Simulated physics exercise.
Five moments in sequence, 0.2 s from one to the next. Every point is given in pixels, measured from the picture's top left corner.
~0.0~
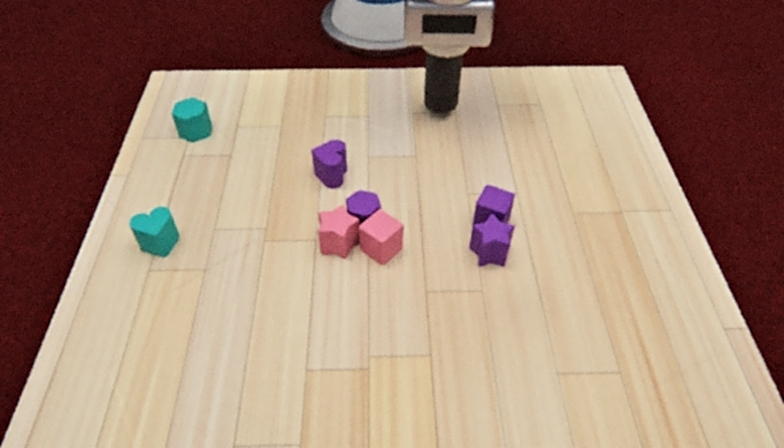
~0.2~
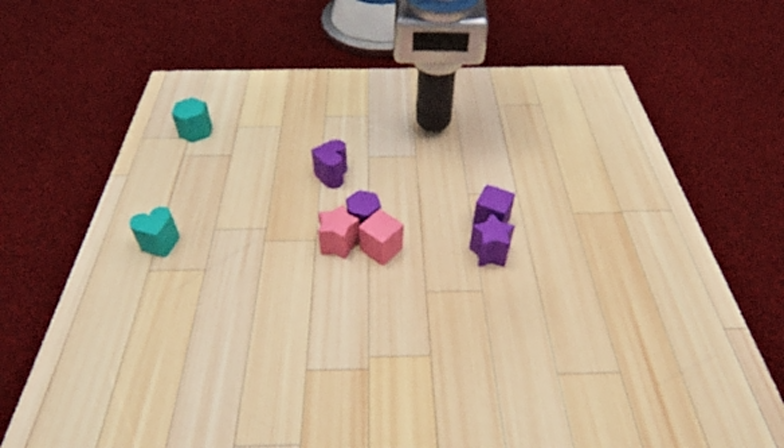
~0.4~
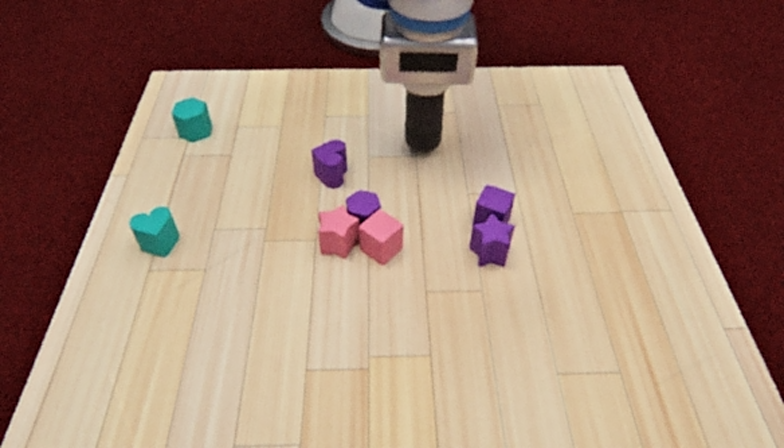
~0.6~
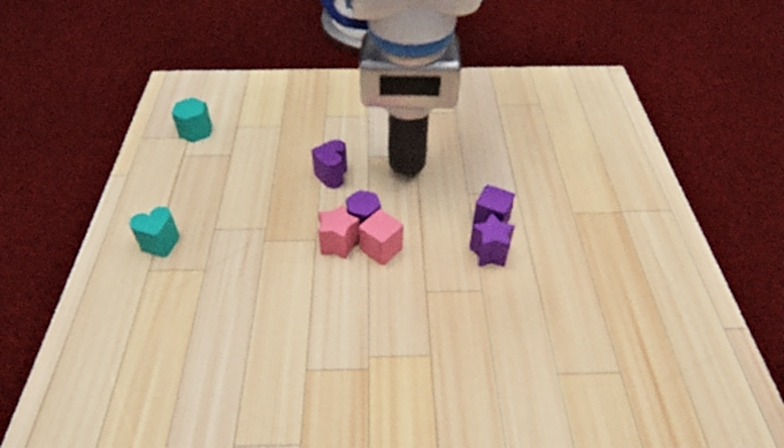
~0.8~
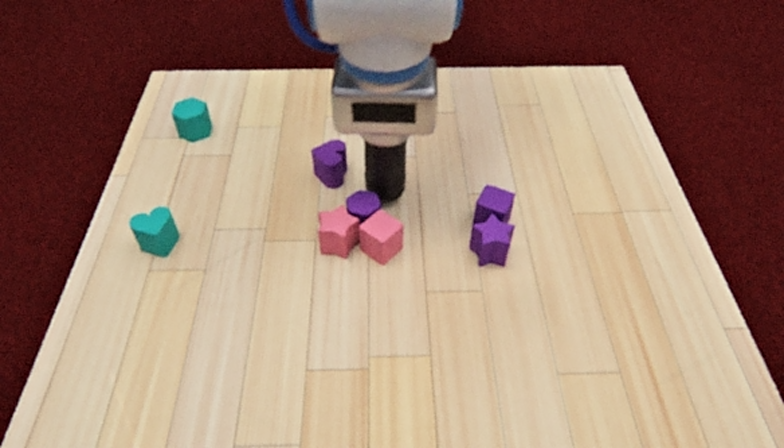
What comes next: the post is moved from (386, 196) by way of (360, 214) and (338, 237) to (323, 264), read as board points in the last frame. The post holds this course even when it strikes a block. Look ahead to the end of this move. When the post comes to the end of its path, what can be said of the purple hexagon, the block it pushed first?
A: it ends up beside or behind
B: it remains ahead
Letter B.
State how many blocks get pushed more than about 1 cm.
By the end of the path, two blocks have moved more than about a centimetre.
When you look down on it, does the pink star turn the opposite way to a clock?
Going by the path, no.
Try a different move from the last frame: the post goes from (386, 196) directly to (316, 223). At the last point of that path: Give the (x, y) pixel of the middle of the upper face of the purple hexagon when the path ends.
It comes to (345, 219).
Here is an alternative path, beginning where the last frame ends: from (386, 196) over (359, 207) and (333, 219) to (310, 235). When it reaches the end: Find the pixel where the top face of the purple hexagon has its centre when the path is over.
It ends at (341, 226).
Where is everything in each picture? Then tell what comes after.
The first picture shows tip of the post at (441, 103), middles of tops, pink star at (337, 220), purple hexagon at (363, 202), pink four-sided block at (381, 225).
The second picture shows post at (433, 121), nothing pushed.
The third picture shows post at (423, 141), nothing pushed.
The fourth picture shows post at (407, 163), nothing pushed.
The fifth picture shows post at (386, 189), pink star at (337, 220), purple hexagon at (363, 202), pink four-sided block at (381, 225).
The first path, step by step. One third of the way, post at (359, 207); pink star at (319, 235); purple hexagon at (346, 218).
Two thirds of the way, post at (337, 230); pink star at (293, 259); purple hexagon at (322, 242).
At the end, post at (322, 257); pink star at (265, 281), turned 20° clockwise; purple hexagon at (301, 271); pink four-sided block unmoved.
